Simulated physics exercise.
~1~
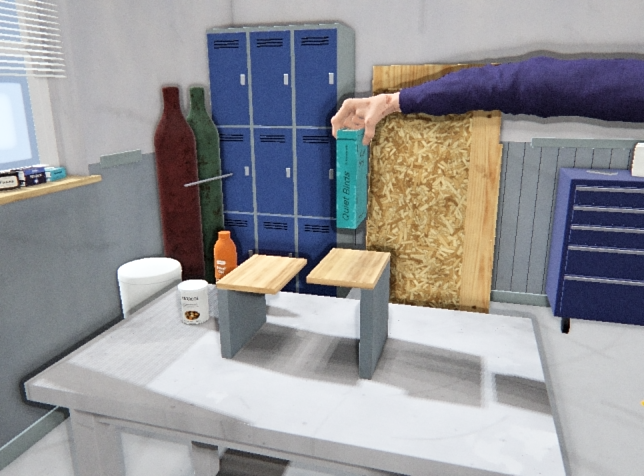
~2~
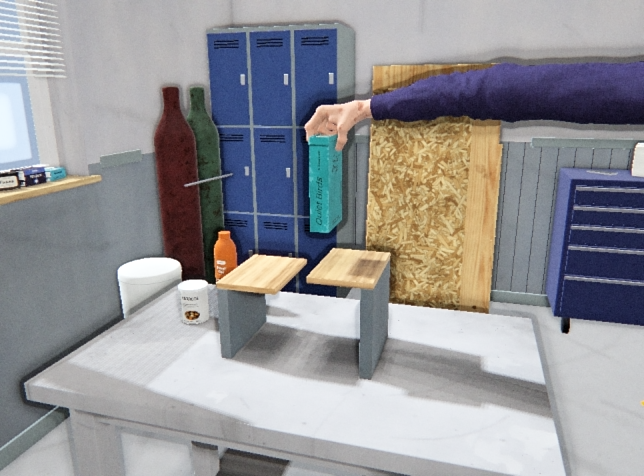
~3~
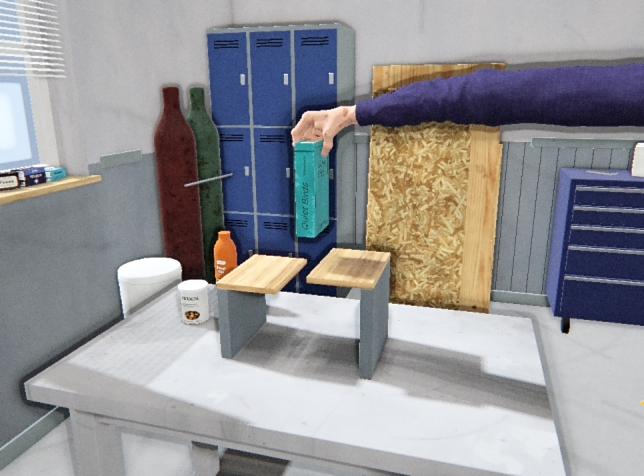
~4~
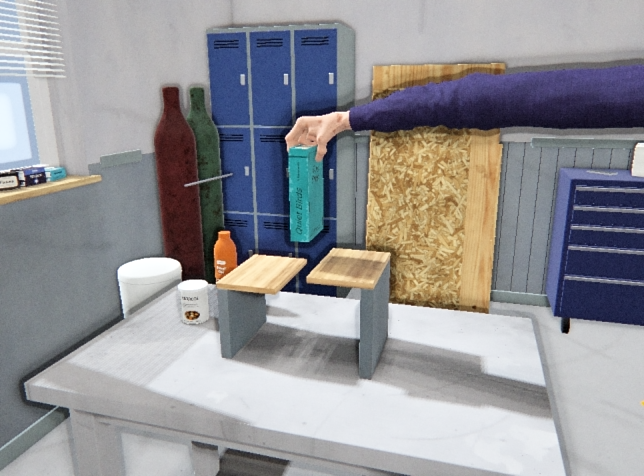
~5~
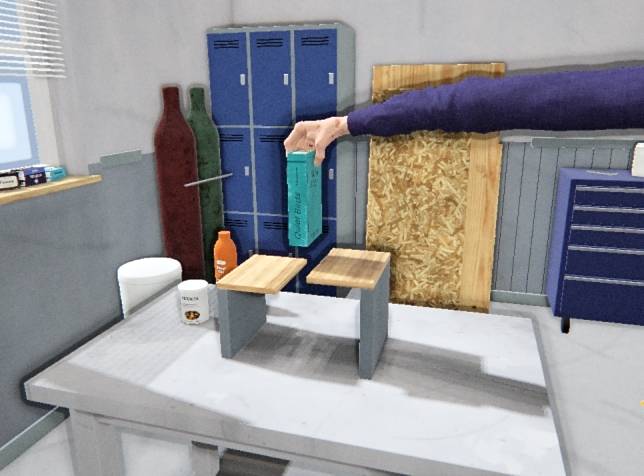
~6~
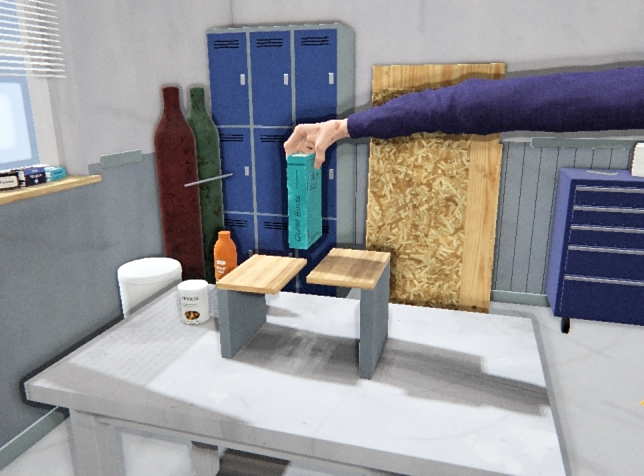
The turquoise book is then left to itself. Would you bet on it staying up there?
It makes it through.
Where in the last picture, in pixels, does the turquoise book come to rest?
Roughly (307, 309).
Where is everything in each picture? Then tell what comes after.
The first picture shows being brought over the gap; turquoise book (352, 176).
The second picture shows being brought over the gap; turquoise book (327, 181).
The third picture shows being brought over the gap; turquoise book (313, 186).
The fourth picture shows being brought over the gap; turquoise book (307, 191).
The fifth picture shows being brought over the gap; turquoise book (305, 196).
The sixth picture shows held still over the gap; turquoise book (305, 198).
Then, 0.30 s after the last picture, turquoise book slid about its own width near (307, 273).
Then, 0.40 s after the last picture, turquoise book slid well along near (307, 299).
At rest, moved from the start, turquoise book; the other 2 in place. Seen from the same camera at the end, turquoise book near (307, 308). The book reaches the table.
